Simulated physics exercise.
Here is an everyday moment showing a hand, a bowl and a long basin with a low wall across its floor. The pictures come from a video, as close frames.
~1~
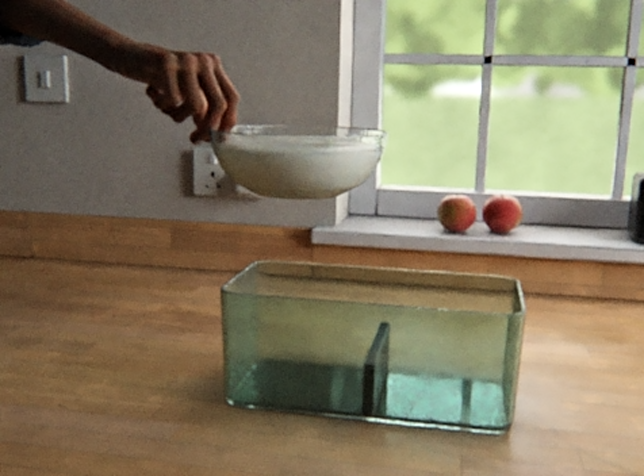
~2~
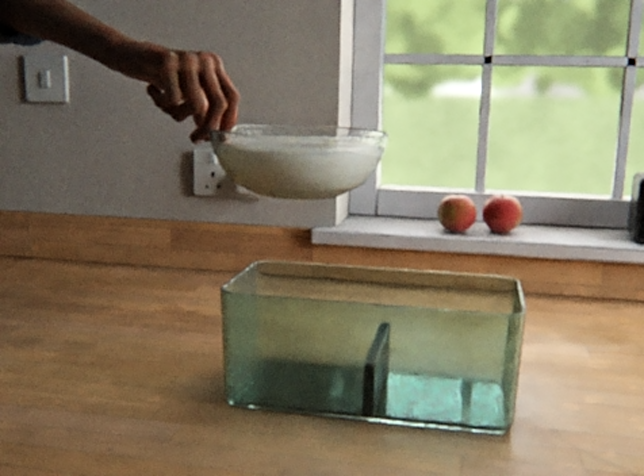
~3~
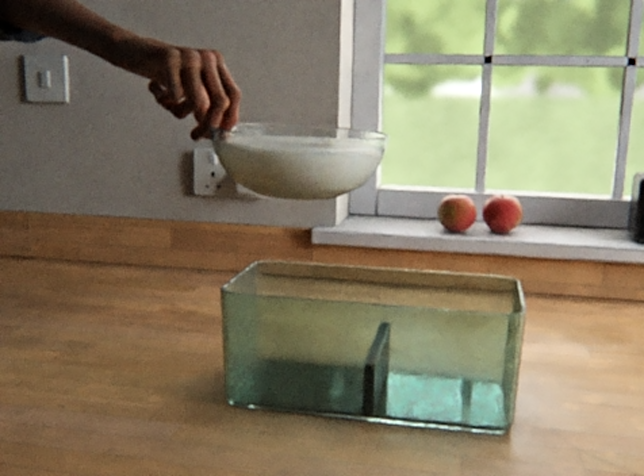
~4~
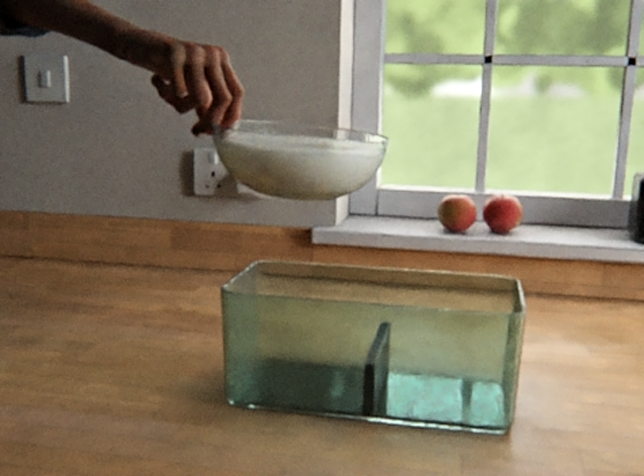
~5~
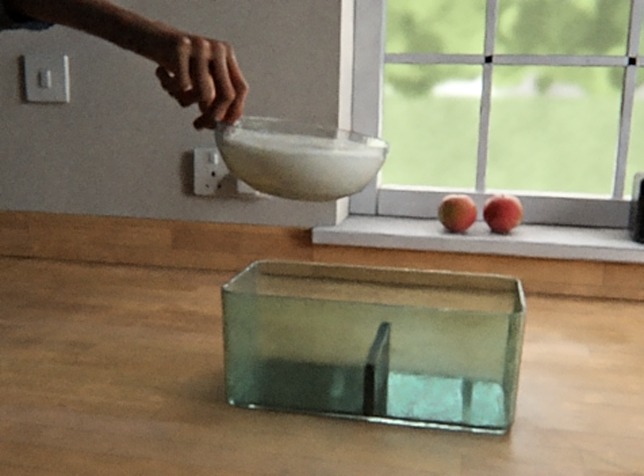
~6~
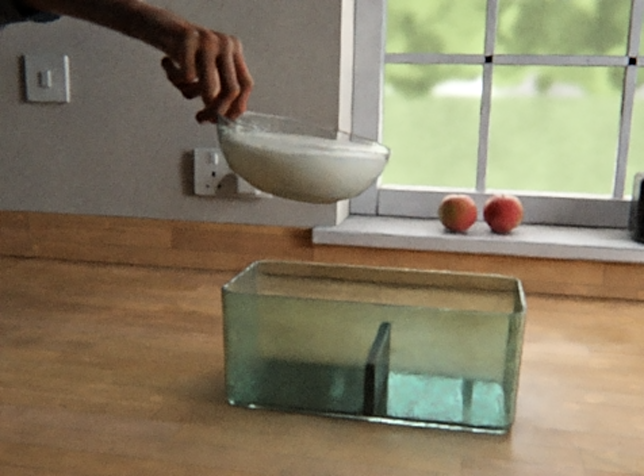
A hand held a clear glass bowl of cloudy, whitish liquid above a long greenish basin with a low wall inside, keeping nearly still at first, then slowly tilted the bowl slightly to the right.
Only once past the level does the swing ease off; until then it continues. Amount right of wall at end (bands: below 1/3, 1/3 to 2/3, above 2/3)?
The part right of the wall will probably go higher than two thirds.
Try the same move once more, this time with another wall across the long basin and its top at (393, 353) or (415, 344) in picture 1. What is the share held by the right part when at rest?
First try: Roughly 65 per cent; second try: 50 per cent.
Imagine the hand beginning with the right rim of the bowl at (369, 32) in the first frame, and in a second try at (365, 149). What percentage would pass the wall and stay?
Near 70 per cent for the first start, near 65 per cent for the second.
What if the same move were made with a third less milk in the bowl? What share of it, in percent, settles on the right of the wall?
Roughly 80 in a hundred.
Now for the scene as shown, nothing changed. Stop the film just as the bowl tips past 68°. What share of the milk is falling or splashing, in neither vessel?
Estimate: Some 50 per cent.
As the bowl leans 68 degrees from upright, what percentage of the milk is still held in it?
I'd put it near 30 %.
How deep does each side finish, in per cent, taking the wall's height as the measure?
Roughly 10 left of the wall, roughly 70 right of it.
A moment on, the bowl is tipped part way and 31 per cent is still to pour, 0 is left of the wall and 22 right of it.
Next, the bowl is tipped on its side and 1 per cent is still to pour, 11 is left of the wall and 74 right of it.
Then the bowl is tipped on its side and 0 per cent is still to pour, 17 is left of the wall and 78 right of it.
Later the bowl is tipped on its side and 0 per cent is still to pour, 17 is left of the wall and 78 right of it.
In the end 17 per cent lies left of the wall, 78 right of it and 5 outside.
